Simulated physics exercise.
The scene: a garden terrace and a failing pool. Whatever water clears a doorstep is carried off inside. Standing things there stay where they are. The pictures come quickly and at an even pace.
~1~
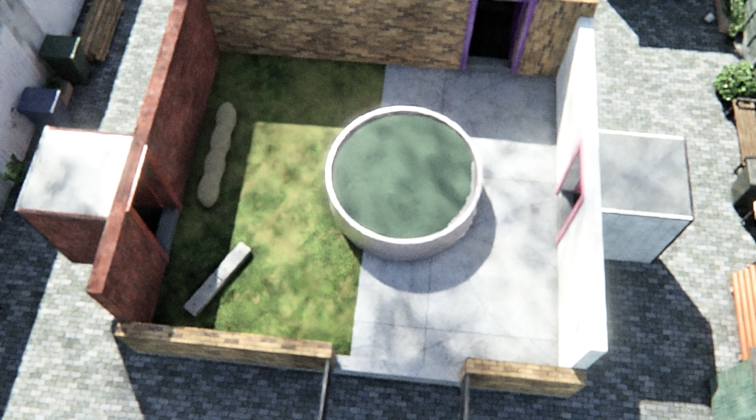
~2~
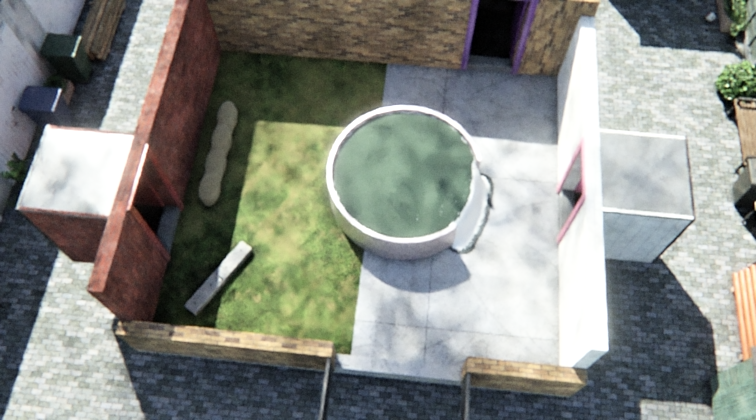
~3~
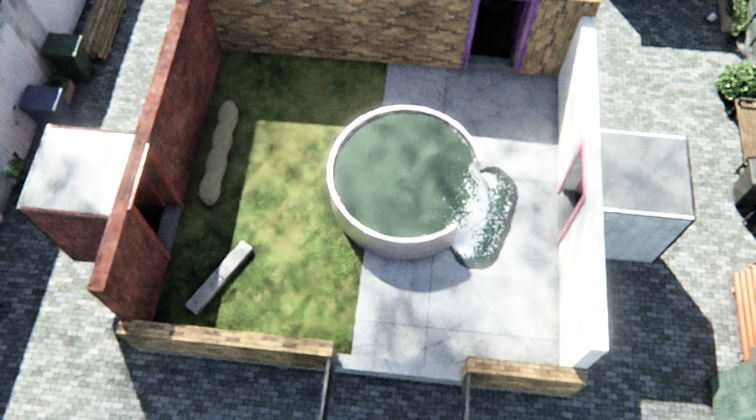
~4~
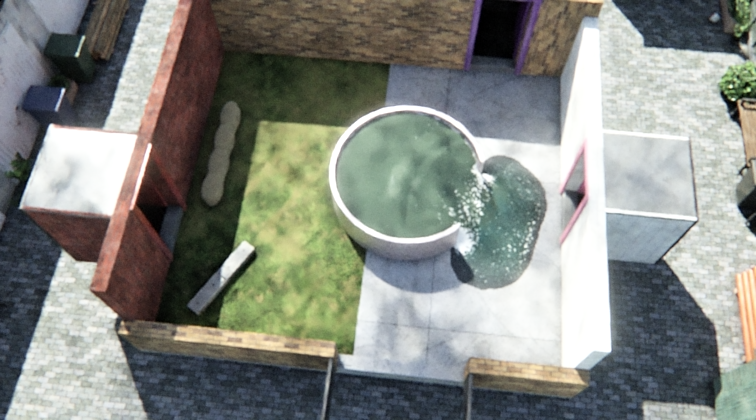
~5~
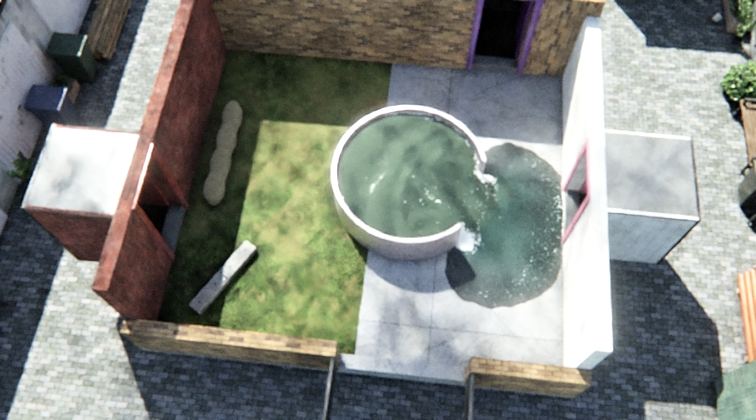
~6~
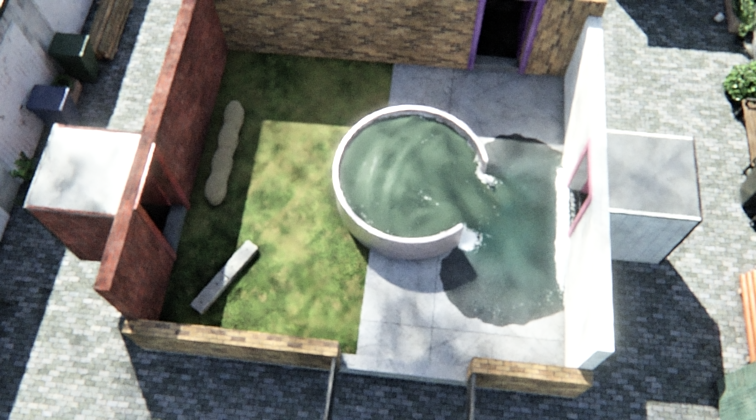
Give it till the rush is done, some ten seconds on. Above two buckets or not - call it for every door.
Pink door: Above two buckets; purple door: Not above two buckets; red door: Not above two buckets.
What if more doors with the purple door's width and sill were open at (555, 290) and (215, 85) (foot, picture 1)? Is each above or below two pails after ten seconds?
Lab note - first crosses the line, second stays short of the line.
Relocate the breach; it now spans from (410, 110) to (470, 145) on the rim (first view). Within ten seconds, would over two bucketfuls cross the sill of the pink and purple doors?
Pink door: Remains below; purple door: Exceeds it.
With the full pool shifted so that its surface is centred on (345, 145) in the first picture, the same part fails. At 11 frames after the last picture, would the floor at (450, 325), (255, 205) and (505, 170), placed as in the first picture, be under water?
The three spots read swamped, left dry, swamped.
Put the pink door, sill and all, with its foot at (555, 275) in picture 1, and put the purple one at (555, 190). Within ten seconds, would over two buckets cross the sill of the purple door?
So the purple door overshoots, it seems.
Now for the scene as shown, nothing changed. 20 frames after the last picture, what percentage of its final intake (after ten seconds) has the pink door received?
Around 95 percent.
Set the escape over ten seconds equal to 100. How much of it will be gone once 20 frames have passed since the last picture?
I'd estimate some 45 per cent.
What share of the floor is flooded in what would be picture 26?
I'd estimate some 50 per cent.
A moment on, water covers 20 % of the floor; the pink door over two buckets in, the purple door not reached, the red door not reached.
Next, water covers 25 % of the floor; the pink door far over two buckets in, the purple door not reached, the red door not reached.
Then, water covers 50 % of the floor; the pink door far over two buckets in, the purple door wet at the sill, nothing in, the red door not reached.
Later, water covers 80 % of the floor; the pink door far over two buckets in, the purple door wet at the sill, nothing in, the red door not reached.
In the end, water covers 95 % of the floor; the pink door far over two buckets in, the purple door wet at the sill, nothing in, the red door wet at the sill, nothing in.
